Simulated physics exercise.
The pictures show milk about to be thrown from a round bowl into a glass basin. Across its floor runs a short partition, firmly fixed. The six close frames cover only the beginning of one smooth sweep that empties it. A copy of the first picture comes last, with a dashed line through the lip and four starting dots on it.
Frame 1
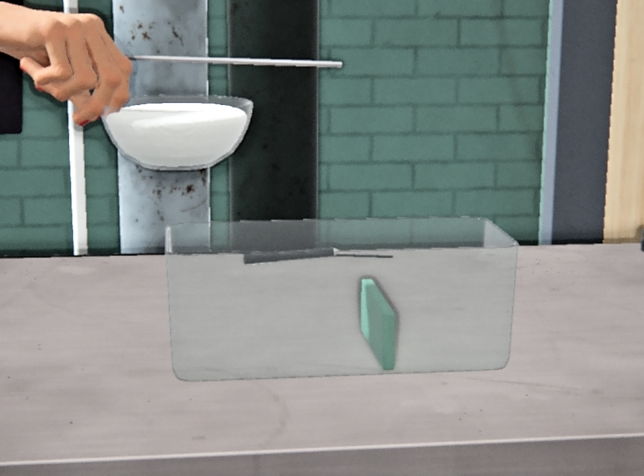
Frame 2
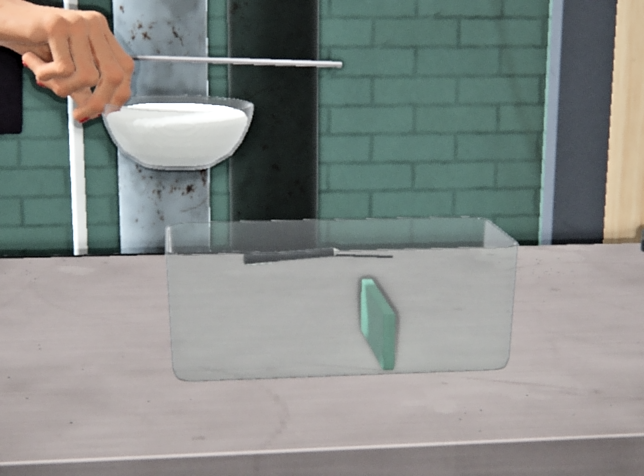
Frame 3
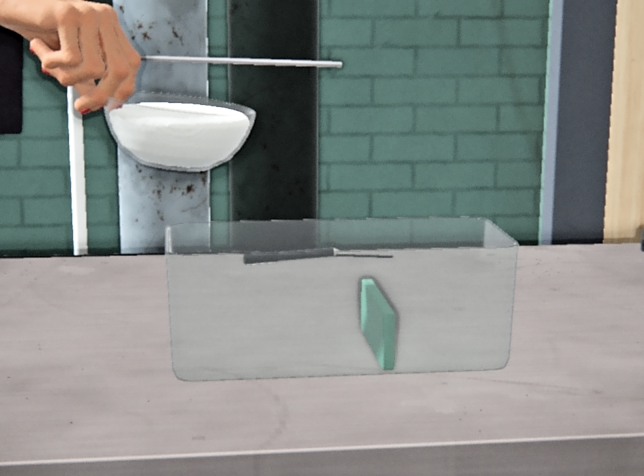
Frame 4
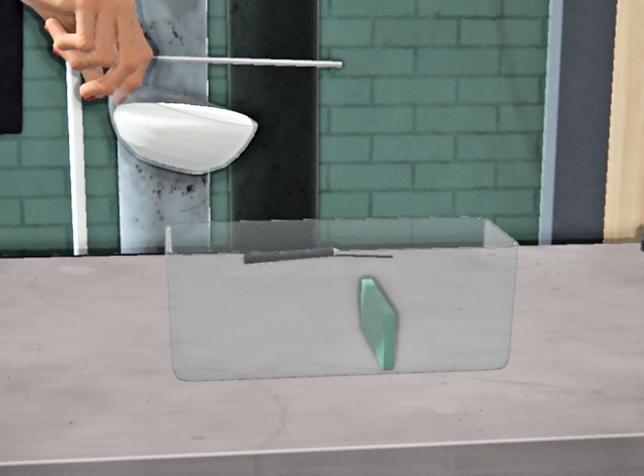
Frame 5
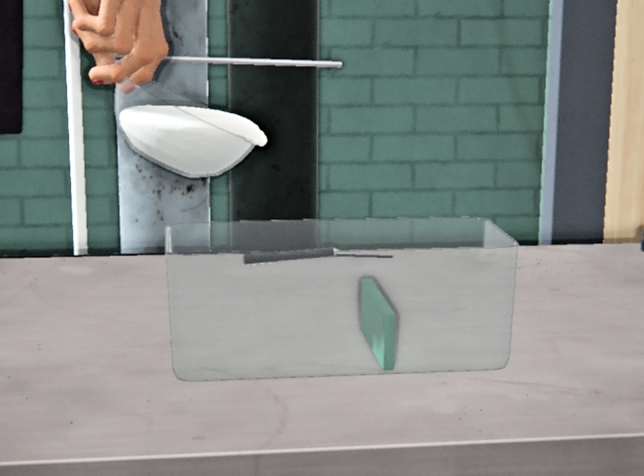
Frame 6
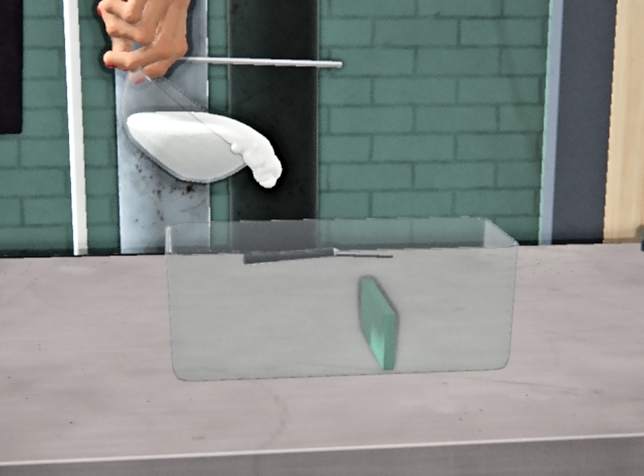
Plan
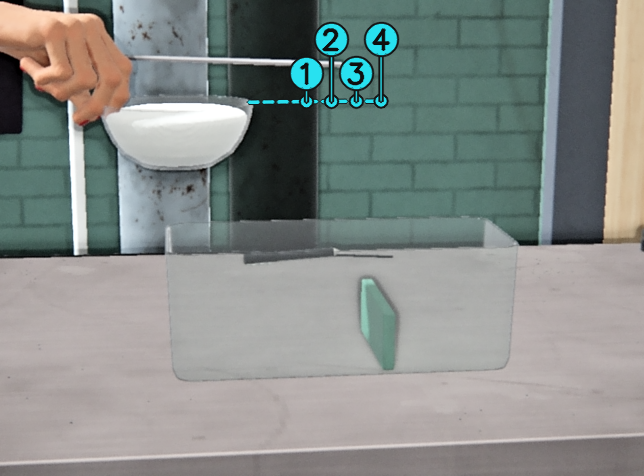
A hand tilts a round bowl to the right until milk slips over its lip.
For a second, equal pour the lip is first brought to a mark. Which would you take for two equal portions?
The answer is dot 2.
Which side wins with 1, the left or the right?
More ends on the left.
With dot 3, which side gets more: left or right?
The right side.
In cyan, 1 at (306, 101); 2 at (331, 101); 3 at (356, 101); 4 at (381, 101).
With 1, about 84 % ends left of the wall and 15 % right of it.
With 2, about 50 % ends left of the wall and 49 % right of it.
With 3, about 23 % ends left of the wall and 76 % right of it.
With 4, about 12 % ends left of the wall and 88 % right of it.
